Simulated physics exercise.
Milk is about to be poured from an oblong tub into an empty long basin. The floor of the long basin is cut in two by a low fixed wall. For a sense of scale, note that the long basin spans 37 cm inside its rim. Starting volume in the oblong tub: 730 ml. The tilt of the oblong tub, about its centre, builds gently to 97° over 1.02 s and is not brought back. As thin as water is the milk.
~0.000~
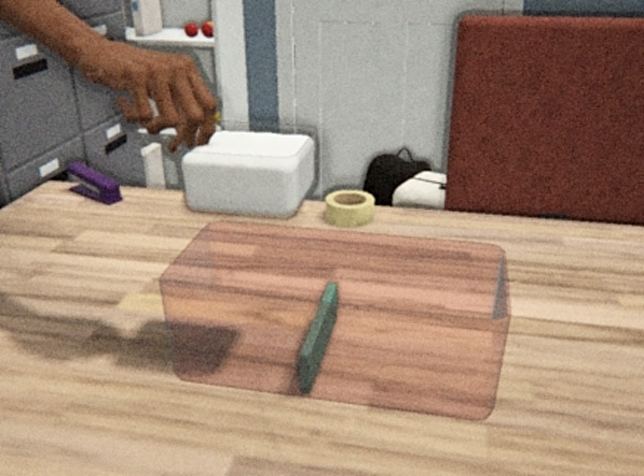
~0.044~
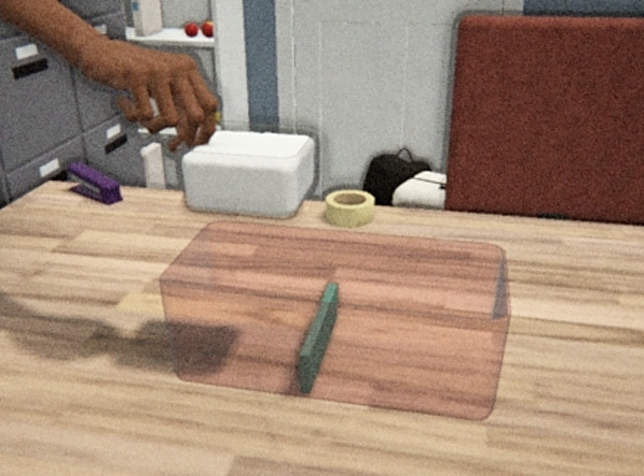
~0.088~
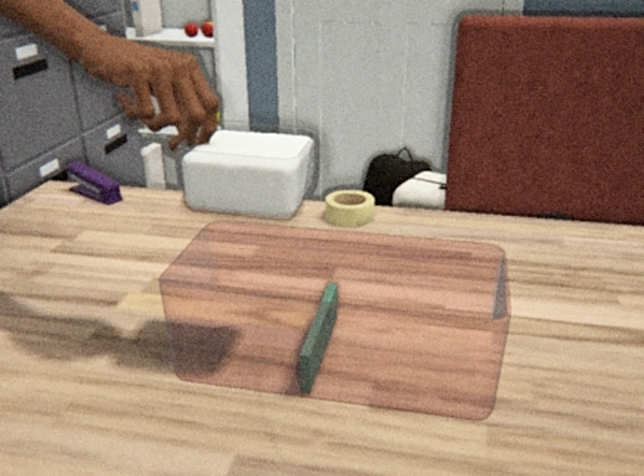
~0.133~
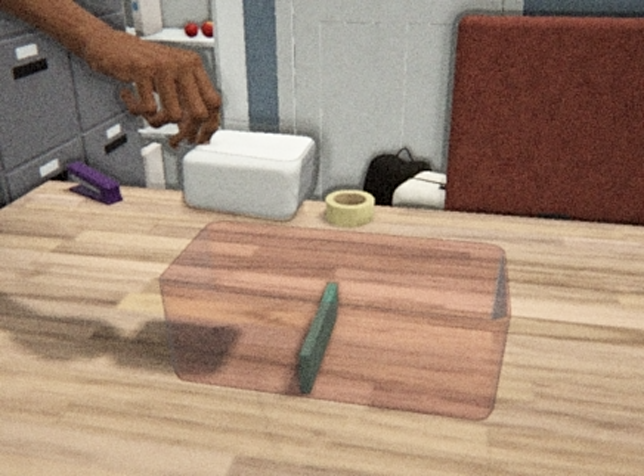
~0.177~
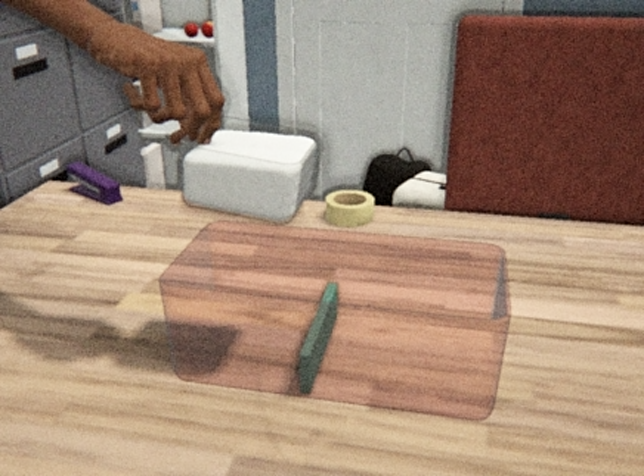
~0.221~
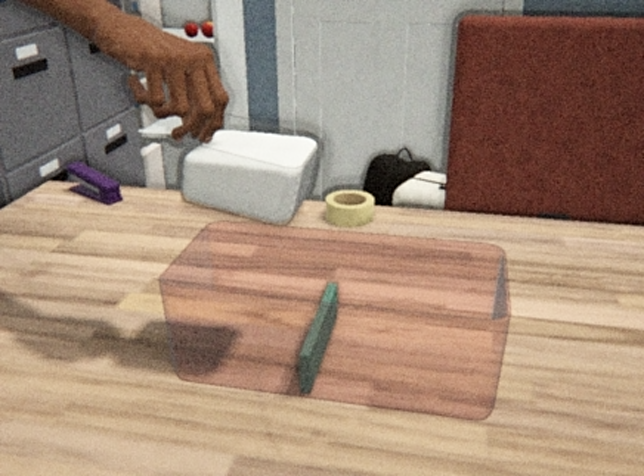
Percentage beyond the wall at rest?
90 per cent.
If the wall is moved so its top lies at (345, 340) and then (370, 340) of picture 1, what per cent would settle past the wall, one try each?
I'd say 70 percent on the first go, 55 percent on the next.
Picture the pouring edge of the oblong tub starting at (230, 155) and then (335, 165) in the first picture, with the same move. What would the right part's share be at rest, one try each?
Roughly 0 per cent the first time and 95 per cent the second.
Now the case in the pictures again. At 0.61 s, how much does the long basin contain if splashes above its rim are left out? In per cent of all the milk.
About 18%.
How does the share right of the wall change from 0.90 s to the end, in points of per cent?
A gain, roughly 10.
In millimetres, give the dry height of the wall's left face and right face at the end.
Near 50 mm for the left and near 34 mm for the right.
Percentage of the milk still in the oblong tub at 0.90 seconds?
About 12 percent.
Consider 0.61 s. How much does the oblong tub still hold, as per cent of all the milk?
About 54 per cent.
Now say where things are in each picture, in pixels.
In the first picture, it leans 0°; its right rim is at (307, 143); the milk meets the walls at (199, 143) and (306, 150); the long basin's rim runs from (185, 251) to (507, 281); the wall's top is at (320, 317).
In the second picture, it leans 0°; its right rim is at (307, 144); the milk meets the walls at (200, 143) and (307, 150).
In the third picture, it leans 2°; its right rim is at (308, 145); the milk meets the walls at (200, 143) and (307, 150).
In the fourth picture, it leans 4°; its right rim is at (309, 148); the milk meets the walls at (201, 143) and (308, 151).
In the fifth picture, it leans 7°; its right rim is at (310, 151); the milk meets the walls at (201, 143) and (309, 152).
In the sixth picture, it leans 11°; its right rim is at (312, 155); the milk meets the walls at (202, 144) and (311, 153).
Then, 0.61 s in, the tilt is 63° and 54 per cent is still to pour, 0 is left of the wall and 17 right of it.
Then, 0.90 s in, the tilt is 94° and 12 per cent is still to pour, 3 is left of the wall and 80 right of it.
Then, 1.20 s in, the tilt is 97° and 2 per cent is still to pour, 7 is left of the wall and 89 right of it.
Then, 1.52 s in, the tilt is 97° and 0 per cent is still to pour, 10 is left of the wall and 90 right of it.
Finally, 10 per cent lies left of the wall, 90 right of it and 0 outside.
